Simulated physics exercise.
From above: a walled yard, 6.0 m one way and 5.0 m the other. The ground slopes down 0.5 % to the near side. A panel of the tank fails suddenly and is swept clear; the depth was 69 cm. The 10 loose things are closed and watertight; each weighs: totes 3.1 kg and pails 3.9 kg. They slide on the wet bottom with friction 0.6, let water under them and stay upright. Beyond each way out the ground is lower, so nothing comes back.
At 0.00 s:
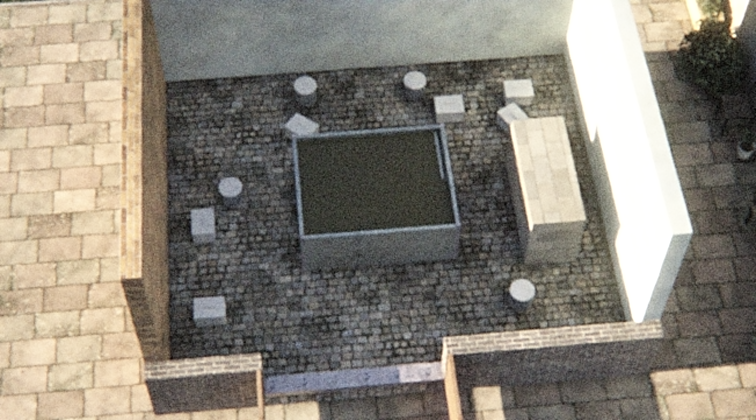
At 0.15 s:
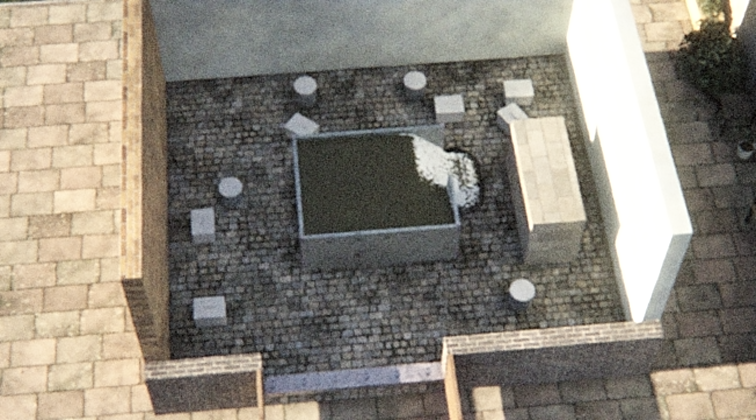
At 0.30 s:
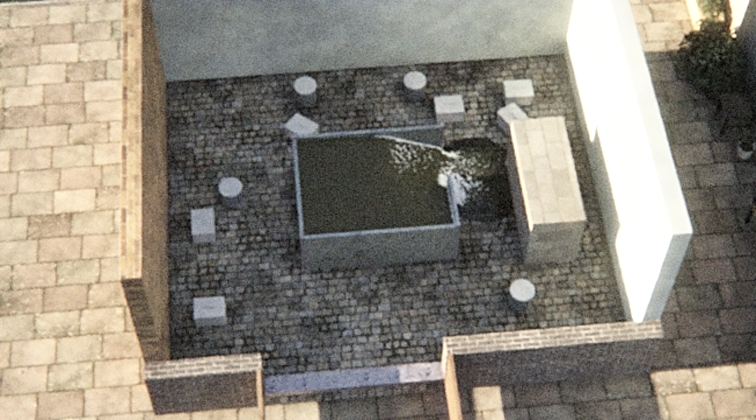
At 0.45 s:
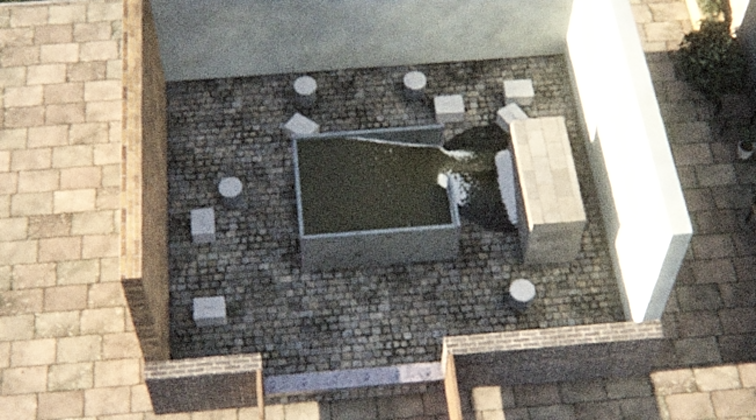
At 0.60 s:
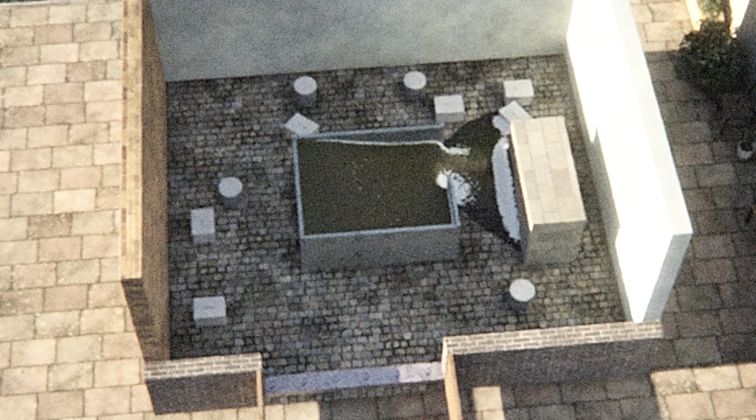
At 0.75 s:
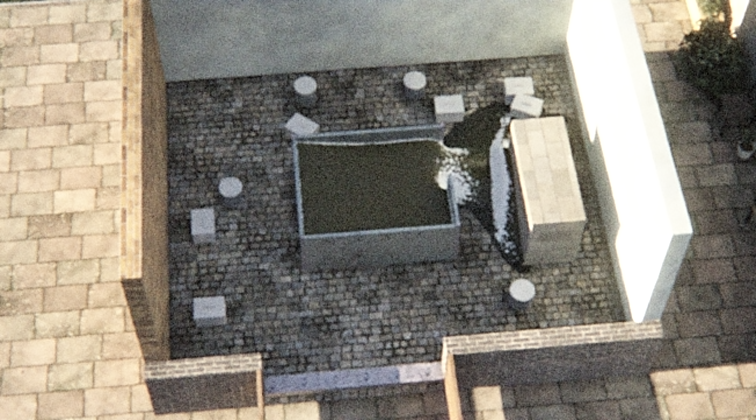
A walled yard paved with grey cobbles is seen from high above by a still camera. A grey-rimmed tank of dark water stands in the middle, with a long pale block to its right and small whitish boxes and round pails scattered around. The tank's right side gives way, and water bursts out in white foam, strikes the long block, spreads up and down along it, and nudges a box above it slightly right.
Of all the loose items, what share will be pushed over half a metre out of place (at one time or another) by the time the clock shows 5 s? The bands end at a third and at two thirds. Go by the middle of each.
Share: From one to two thirds.
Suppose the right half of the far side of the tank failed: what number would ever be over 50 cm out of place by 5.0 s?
Then 8.
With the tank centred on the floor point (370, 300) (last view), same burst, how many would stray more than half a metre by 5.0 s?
Then 7.
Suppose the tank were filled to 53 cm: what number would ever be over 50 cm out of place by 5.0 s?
Then 5.
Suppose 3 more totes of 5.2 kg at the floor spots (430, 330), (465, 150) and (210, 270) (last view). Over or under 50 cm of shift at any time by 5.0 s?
In turn: Over, more, under.
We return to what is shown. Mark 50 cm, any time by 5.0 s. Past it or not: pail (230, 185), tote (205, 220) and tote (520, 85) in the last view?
In turn: Short of it, less, over.
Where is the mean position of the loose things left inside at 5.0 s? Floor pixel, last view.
At about (301, 181).
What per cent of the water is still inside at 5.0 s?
About 96 per cent.
After 1.1 s 2 of 10 are over 50 cm from their spots; 1 afloat.
After 2.2 s 3 of 10 are over 50 cm from their spots; 3 afloat.
After 3.5 s 4 of 10 are over 50 cm from their spots; 2 afloat.
After 5.0 s 6 of 10 are over 50 cm from their spots, and 6 have been at some point; 4 afloat.
